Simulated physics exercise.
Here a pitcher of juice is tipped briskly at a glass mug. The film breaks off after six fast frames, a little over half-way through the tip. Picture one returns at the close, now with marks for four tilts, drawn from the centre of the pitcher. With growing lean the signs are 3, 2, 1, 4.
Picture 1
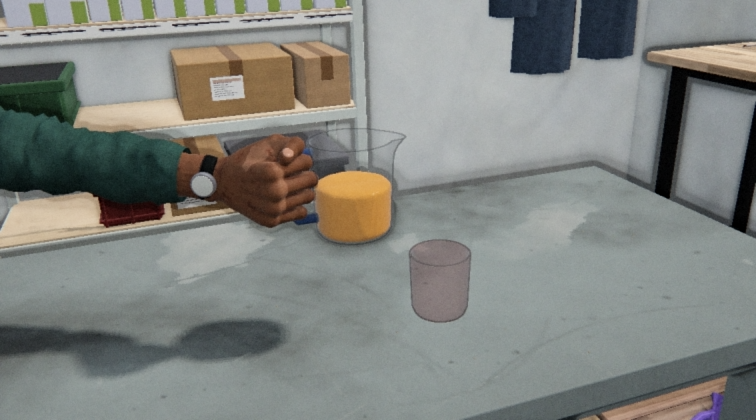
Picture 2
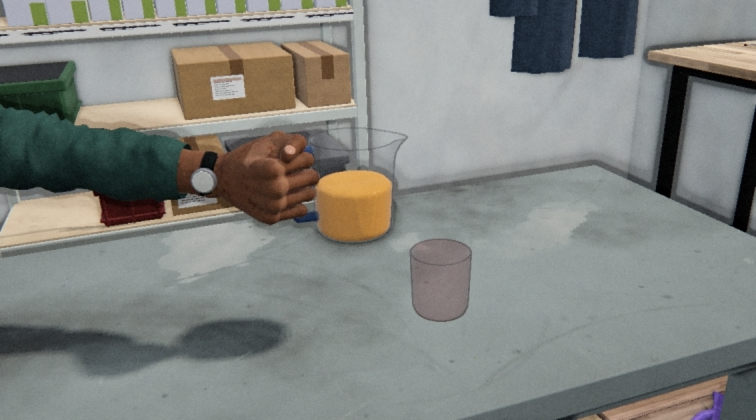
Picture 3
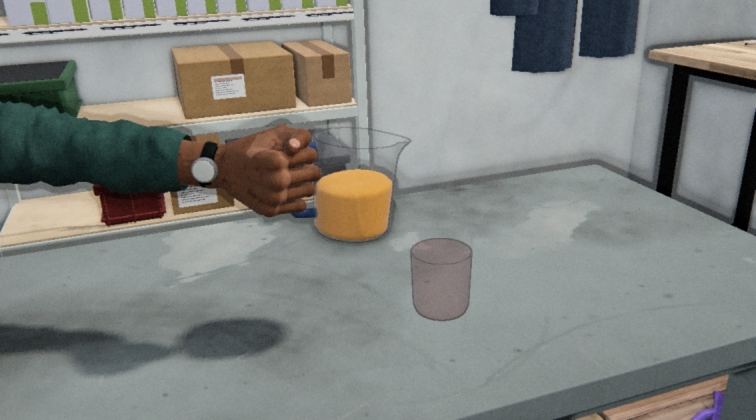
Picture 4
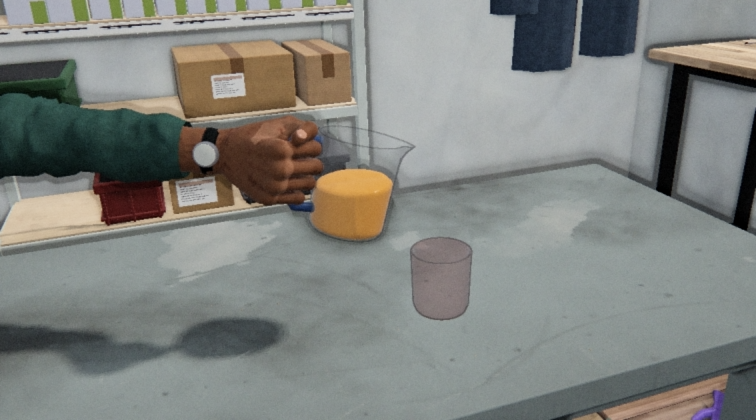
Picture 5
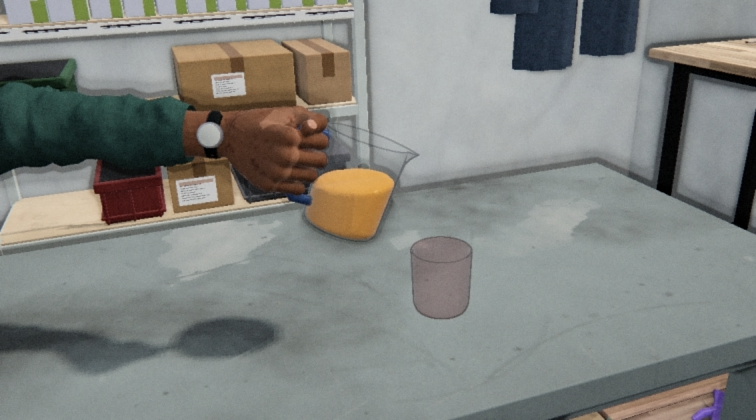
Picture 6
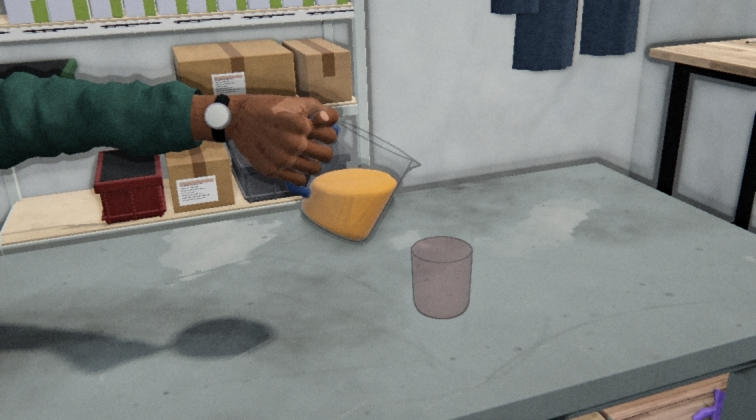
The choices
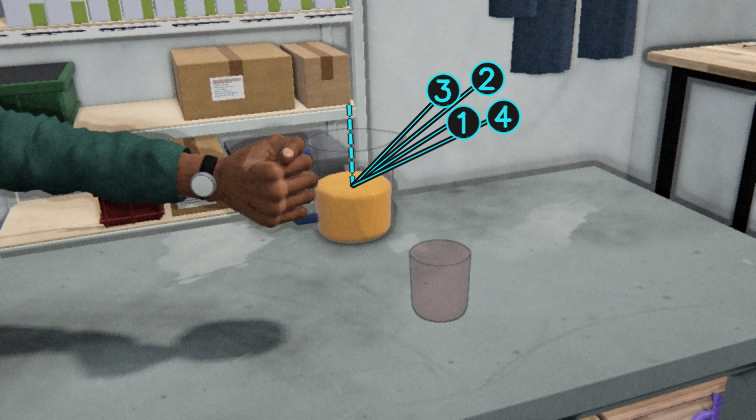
A hand in a green sleeve and wristwatch held a clear pitcher of orange juice upright above a gray table, then tilted it steadily rightward on the side nearest a small, pinkish glass mug.
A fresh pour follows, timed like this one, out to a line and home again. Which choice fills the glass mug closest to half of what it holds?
4.
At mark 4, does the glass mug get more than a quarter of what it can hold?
Yes, it does.
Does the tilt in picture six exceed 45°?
No, it does not.
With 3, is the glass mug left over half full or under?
Under.
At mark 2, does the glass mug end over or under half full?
Under half.
In cyan, 1 at (446, 126); 2 at (472, 88); 3 at (432, 104); 4 at (486, 121).
With 1, the glass mug ends with about 33 % of what it can hold.
With 2, the glass mug ends with about 17 % of what it can hold.
With 3, the glass mug ends with about 5 % of what it can hold.
With 4, the glass mug ends with about 51 % of what it can hold.
